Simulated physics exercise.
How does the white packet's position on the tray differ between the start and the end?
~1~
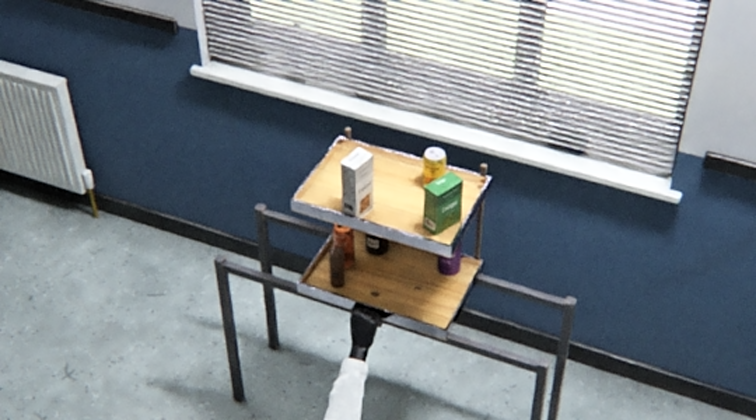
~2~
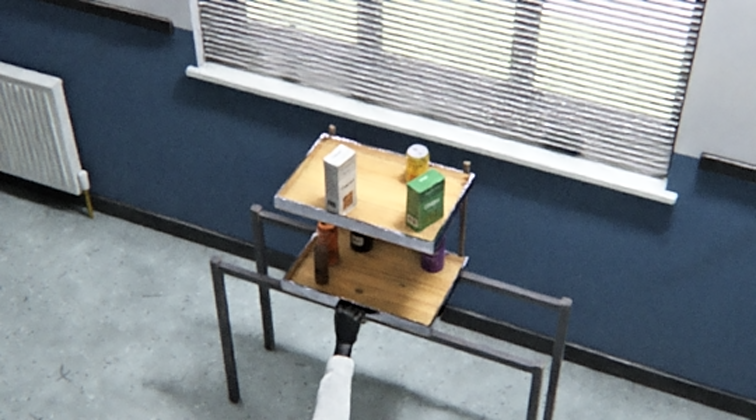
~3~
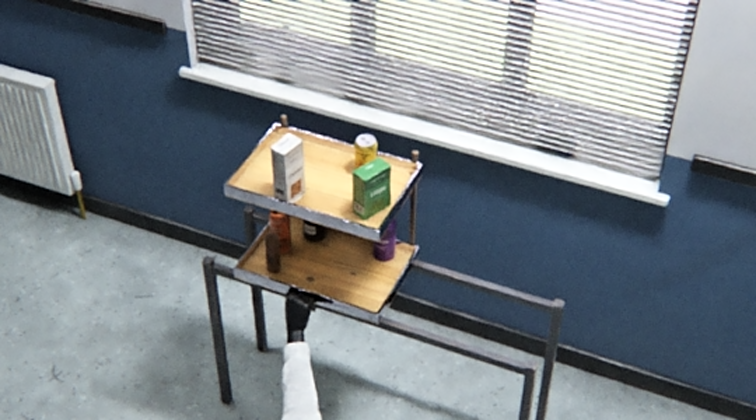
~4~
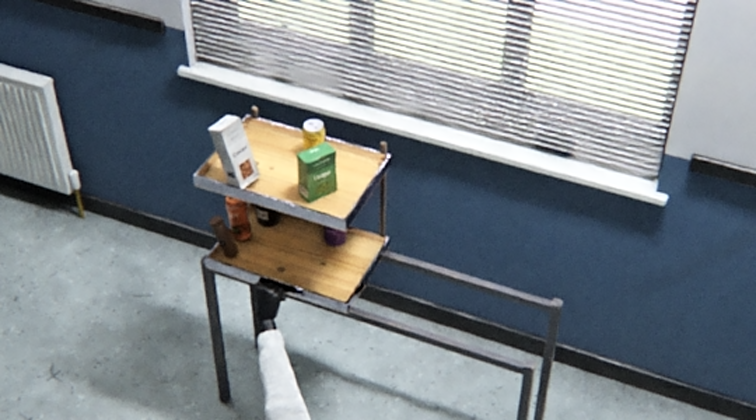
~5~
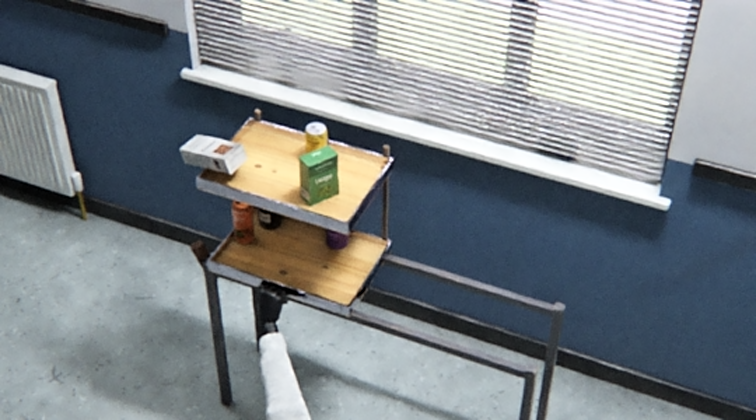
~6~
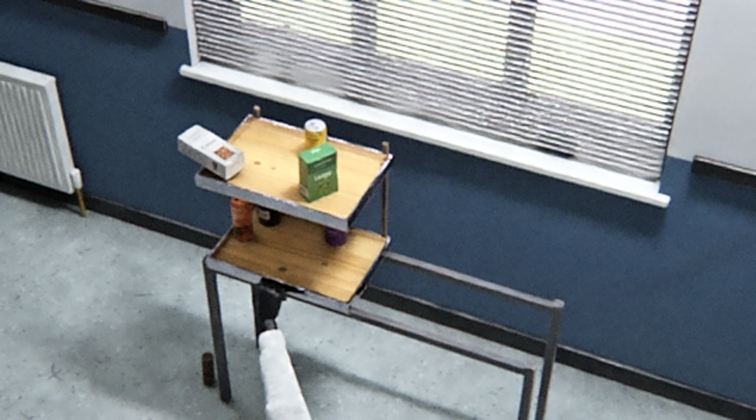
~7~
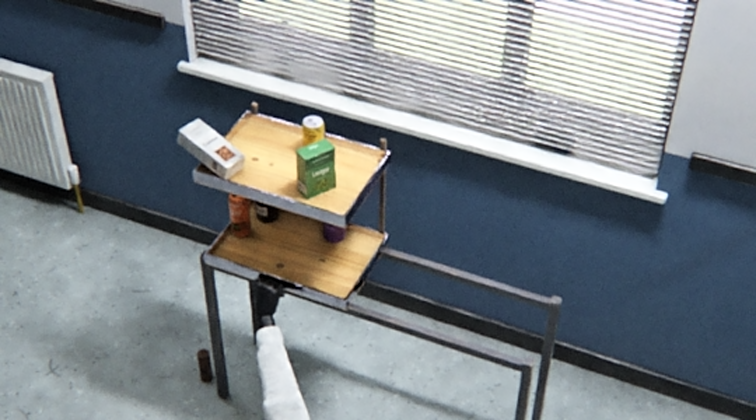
At the start the white packet stands upright on the top tier, and by the end it is lying on its side at the tier's left edge.
